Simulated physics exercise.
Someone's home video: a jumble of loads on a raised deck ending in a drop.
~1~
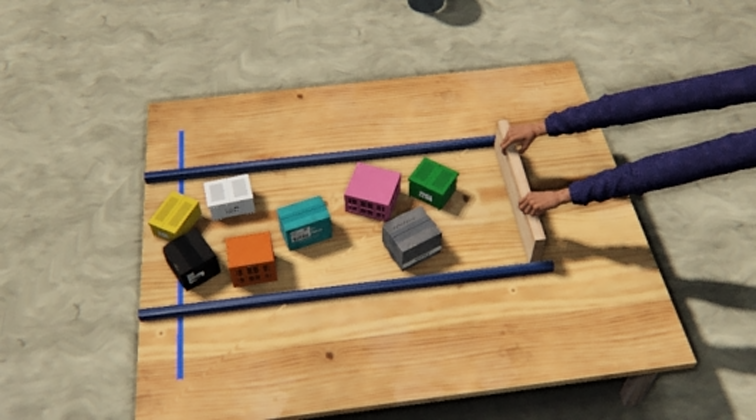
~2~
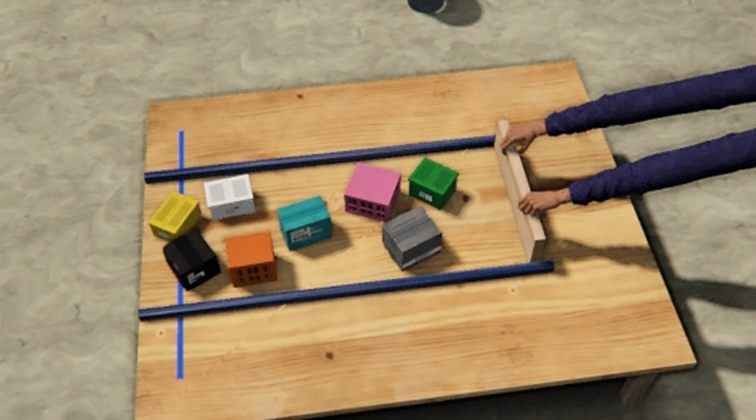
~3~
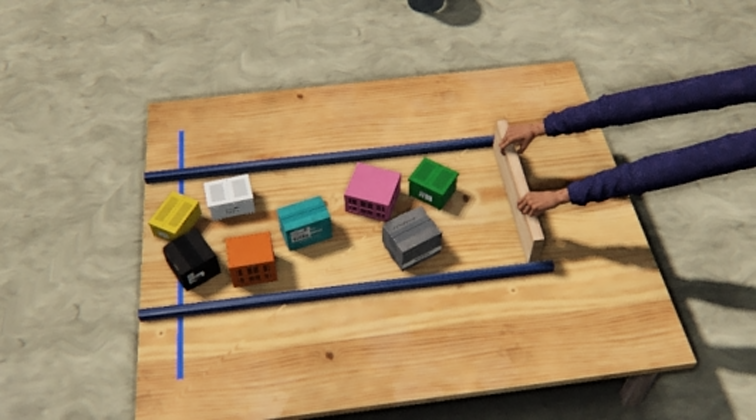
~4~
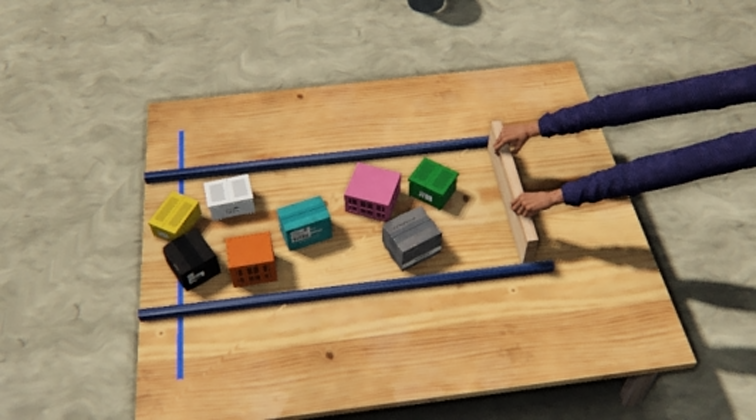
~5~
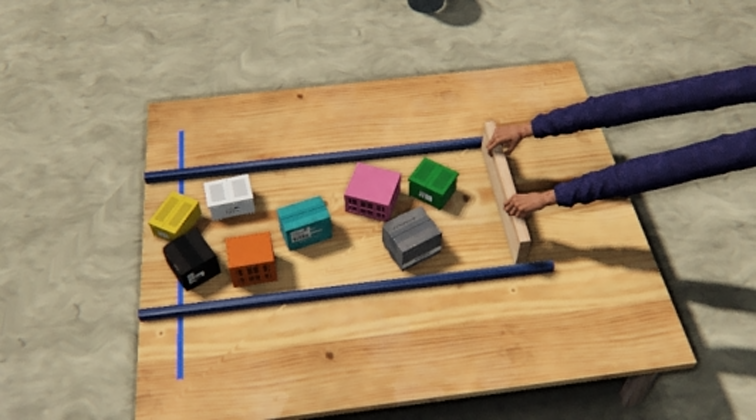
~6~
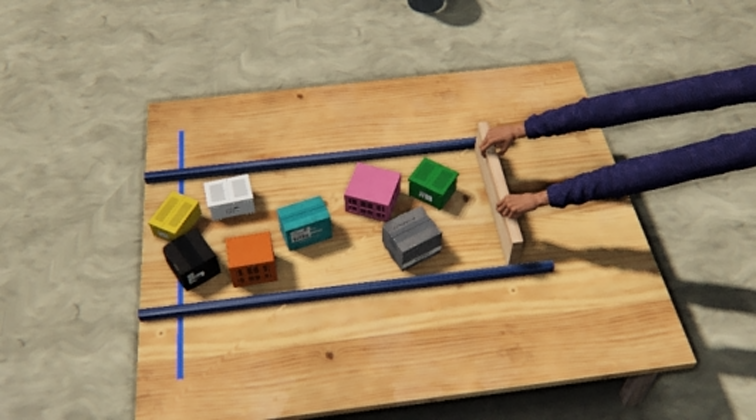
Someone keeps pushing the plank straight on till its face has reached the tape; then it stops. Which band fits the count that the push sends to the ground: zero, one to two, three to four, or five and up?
Five at least fall.
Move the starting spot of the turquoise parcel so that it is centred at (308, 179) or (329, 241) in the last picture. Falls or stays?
It keeps its place, then topples off.
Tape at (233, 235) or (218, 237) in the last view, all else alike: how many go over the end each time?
The first gives 3 and the second gives 3.
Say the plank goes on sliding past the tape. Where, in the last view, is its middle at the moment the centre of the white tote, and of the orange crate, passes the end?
I reckon its middle sits around (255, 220) and then around (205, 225).
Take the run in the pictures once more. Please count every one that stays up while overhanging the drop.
The number would be 2.
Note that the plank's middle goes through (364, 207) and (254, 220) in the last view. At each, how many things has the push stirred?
The first number is 4, the next one 8.
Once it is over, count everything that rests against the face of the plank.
So the total is 2.
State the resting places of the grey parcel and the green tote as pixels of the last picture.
Final positions - grey parcel around (154, 261), green tote around (152, 216).
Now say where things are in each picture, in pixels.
The first frame shows yellow tote (176, 218); black parcel (191, 260); white tote (230, 198); plank (518, 190); tape (181, 241).
The second frame shows black parcel (191, 260); pink crate (373, 192).
The third frame shows white tote (230, 198); orange crate (252, 260).
The fourth frame shows yellow tote (176, 219); plank (511, 191).
The fifth frame shows black parcel (191, 260); green tote (433, 184).
The sixth frame shows yellow tote (176, 219); black parcel (191, 260); white tote (230, 198); plank (497, 192); tape (181, 241).
Soon after, none off yet; yellow tote at rest near (176, 219); black parcel at rest near (191, 260); white tote at rest near (230, 198).
At rest, the number that fall off is five or more; fallen, pink crate, turquoise parcel, orange crate, white tote, black parcel and yellow tote.
